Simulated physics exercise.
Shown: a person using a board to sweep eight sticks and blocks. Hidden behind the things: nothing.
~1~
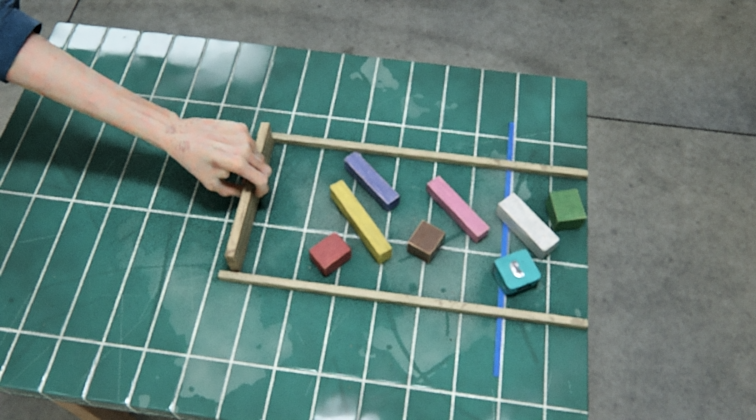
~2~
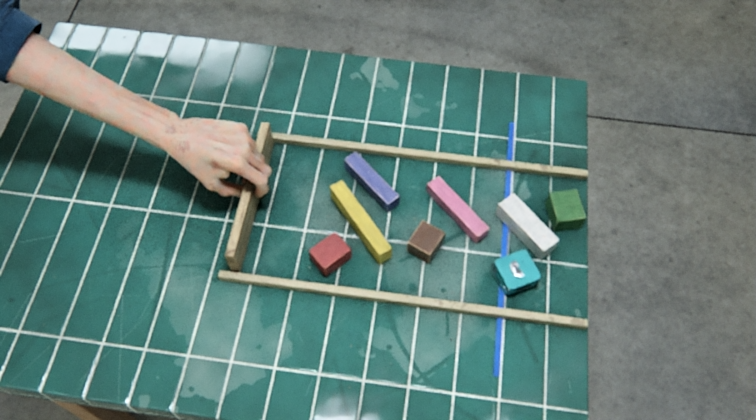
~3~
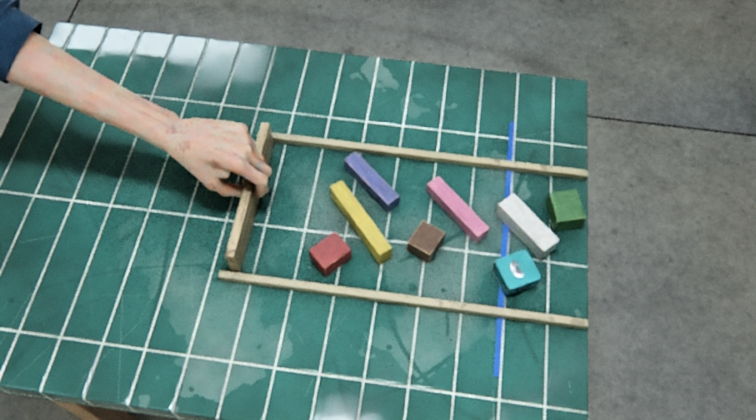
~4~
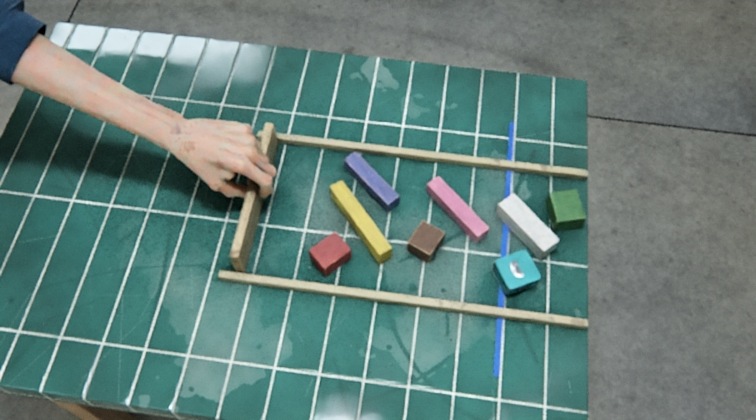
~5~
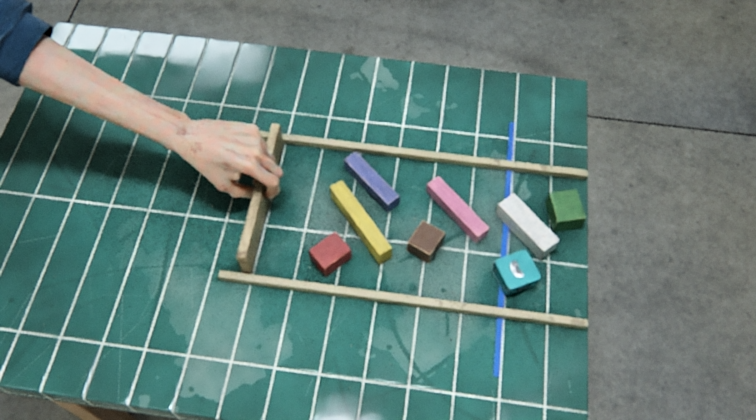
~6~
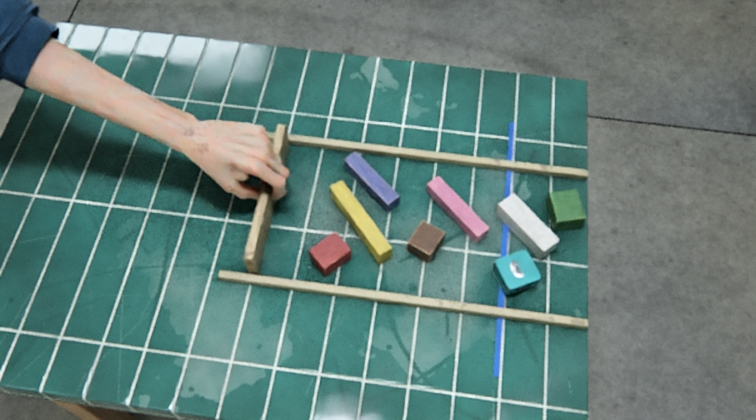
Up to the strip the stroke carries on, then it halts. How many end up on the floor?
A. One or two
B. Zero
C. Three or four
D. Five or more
(A) One or two.
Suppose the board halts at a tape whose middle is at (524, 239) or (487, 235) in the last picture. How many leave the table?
Counts per try: 3 and 0.
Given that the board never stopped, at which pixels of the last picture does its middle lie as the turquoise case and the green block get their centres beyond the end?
Around (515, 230) first and around (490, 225) second.
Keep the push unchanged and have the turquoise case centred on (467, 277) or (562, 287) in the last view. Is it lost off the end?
In order, hangs on; hangs on.
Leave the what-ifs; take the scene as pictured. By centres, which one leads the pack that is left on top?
White bar.
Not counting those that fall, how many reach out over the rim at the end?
Expected count: 2.
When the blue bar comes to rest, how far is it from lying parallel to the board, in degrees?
Angle: Close to 25 degrees.
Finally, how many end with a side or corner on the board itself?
3.
Soon after, none off yet; green block at rest near (565, 210); white bar at rest near (527, 226); turquoise case at rest near (516, 274).
In the end, the number that fall off is one or two; gone, green block.
